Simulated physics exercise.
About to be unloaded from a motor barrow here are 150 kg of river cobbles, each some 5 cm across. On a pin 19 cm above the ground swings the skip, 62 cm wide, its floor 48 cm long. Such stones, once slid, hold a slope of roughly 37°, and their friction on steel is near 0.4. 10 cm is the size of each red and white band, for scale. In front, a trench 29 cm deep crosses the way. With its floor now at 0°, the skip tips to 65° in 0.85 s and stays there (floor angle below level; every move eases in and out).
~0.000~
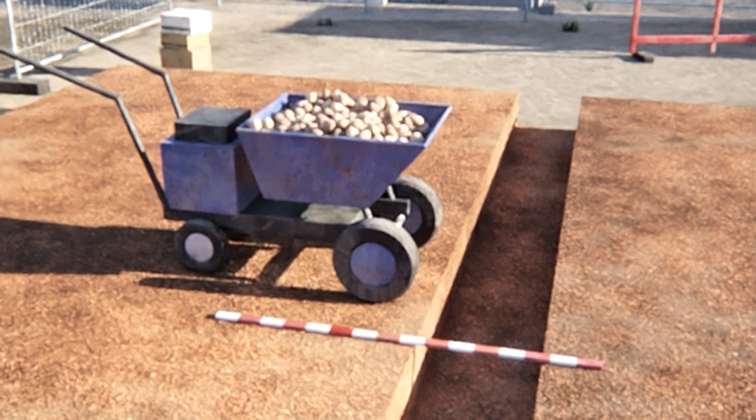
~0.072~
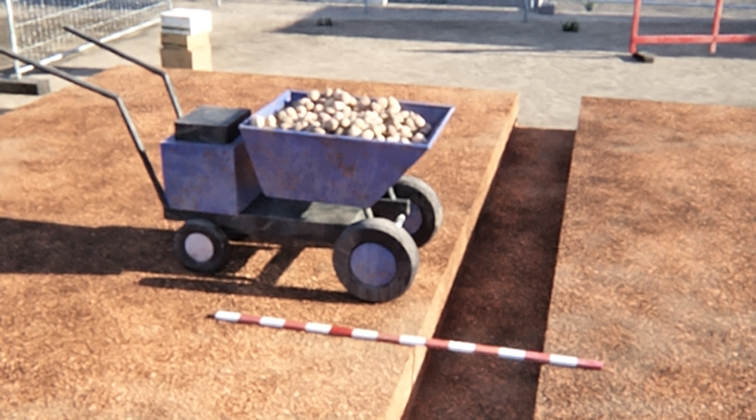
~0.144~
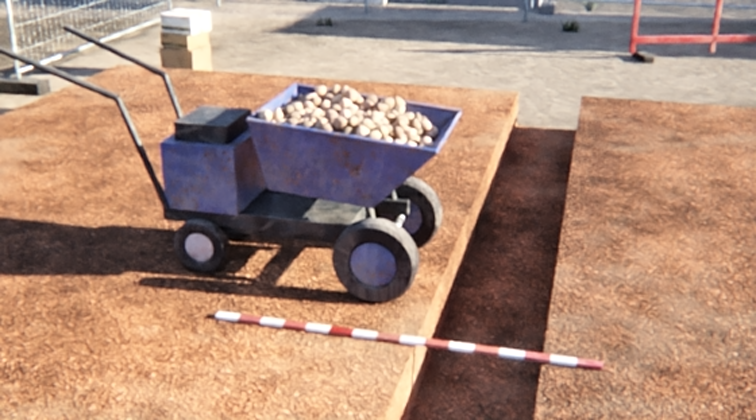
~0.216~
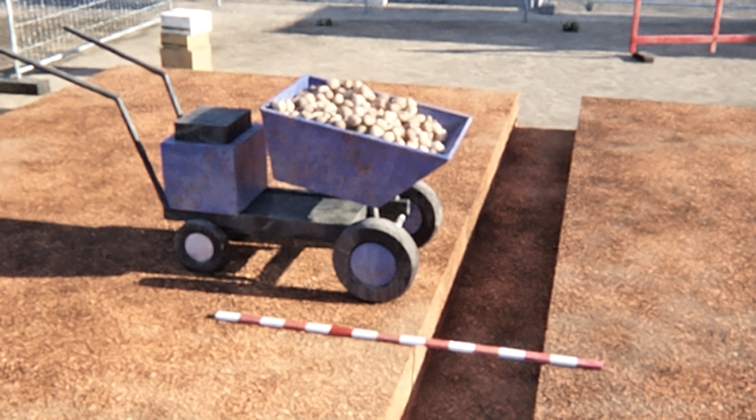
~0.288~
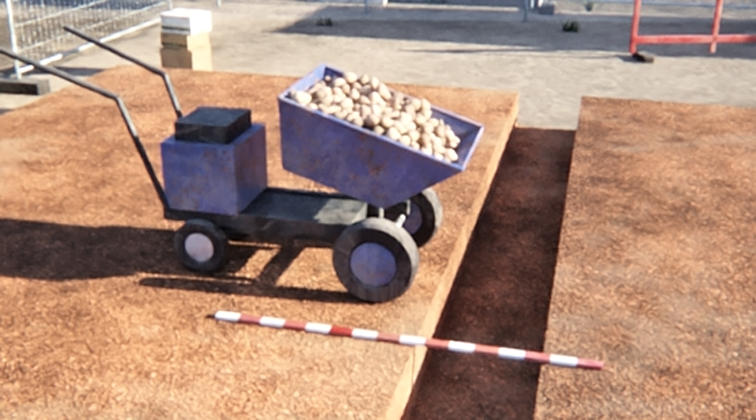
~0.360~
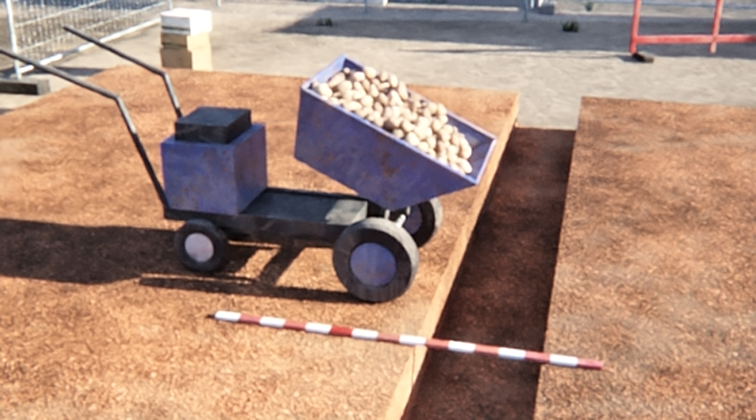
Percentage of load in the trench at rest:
52 %.
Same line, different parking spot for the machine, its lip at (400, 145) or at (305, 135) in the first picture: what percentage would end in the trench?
70 % and 80 %.
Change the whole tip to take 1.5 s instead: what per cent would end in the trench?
Then some 65 per cent would.
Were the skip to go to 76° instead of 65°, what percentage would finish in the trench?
Trench share: Approx. 50%.
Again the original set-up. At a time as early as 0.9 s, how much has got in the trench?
Some 10 per cent.
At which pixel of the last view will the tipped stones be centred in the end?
Roughly (547, 292), I'd say.
After 0.6 s the floor is at 55°; 100 % in the skip; the foremost stones are at (511, 208).
After 0.9 s the floor is at 65°; 72 % in the skip, 9 % in the trench, 18 % past the trench; the foremost stones are at (602, 295).
After 1.3 s the floor is at 65°; 35 % in the skip, 17 % in the trench, 48 % past the trench; the foremost stones are at (753, 330).
After 3.2 s the floor is at 65°; 0 % in the skip, 52 % in the trench, 48 % past the trench; the foremost stones are past the picture's edge.
